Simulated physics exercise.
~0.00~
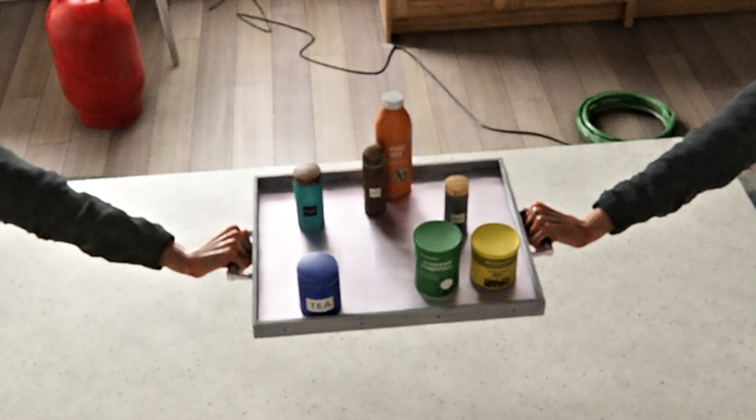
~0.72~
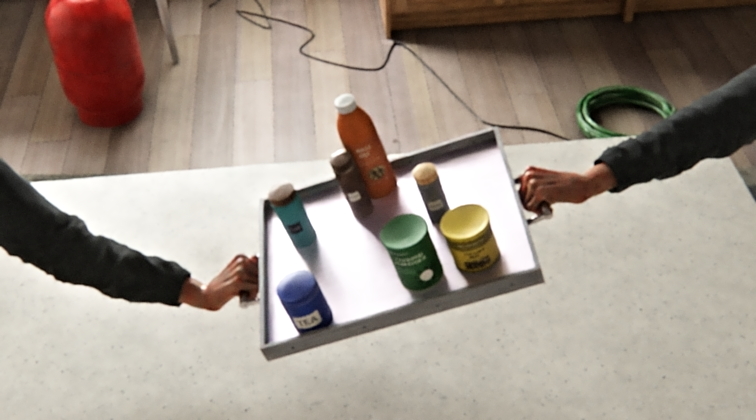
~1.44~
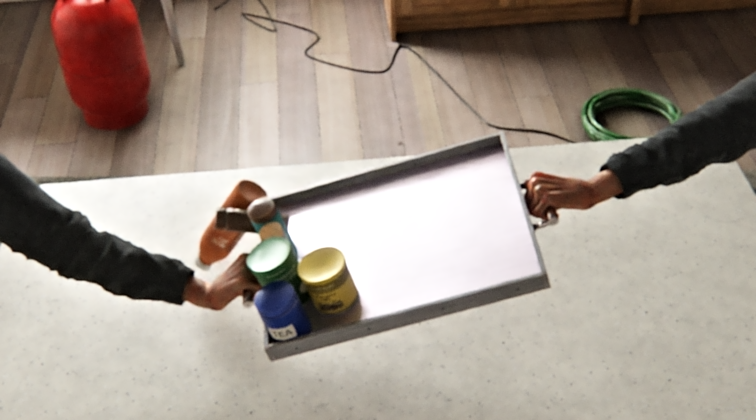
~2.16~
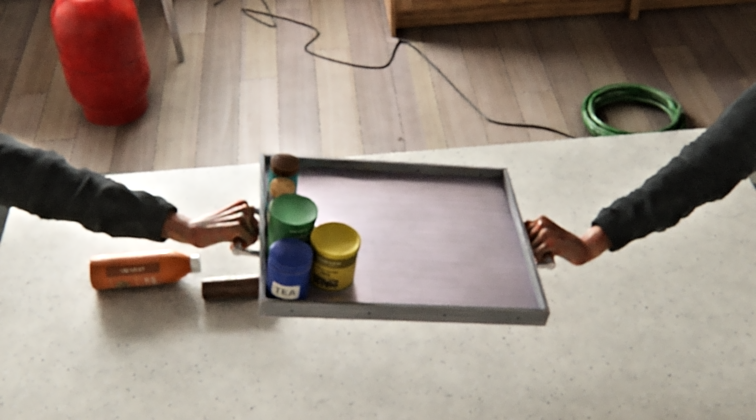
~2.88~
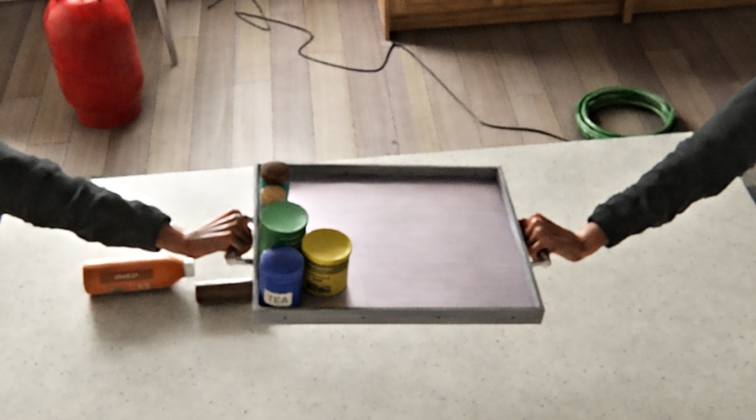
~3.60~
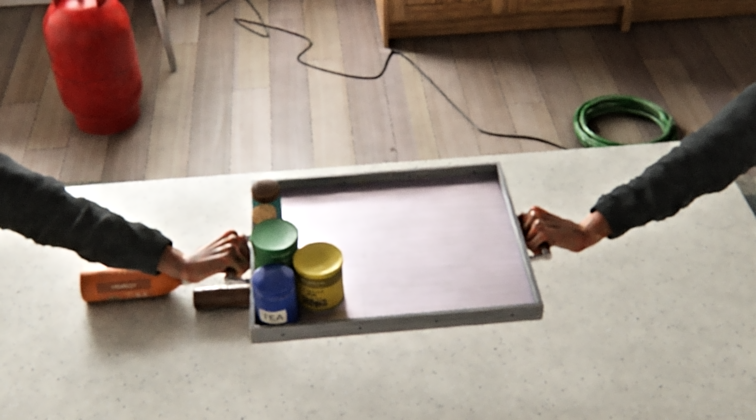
Tray of containers tipping left in two hands, everything sliding, orange bottle and brown shaker falling onto the counter, then levelling with the rest bunched left.
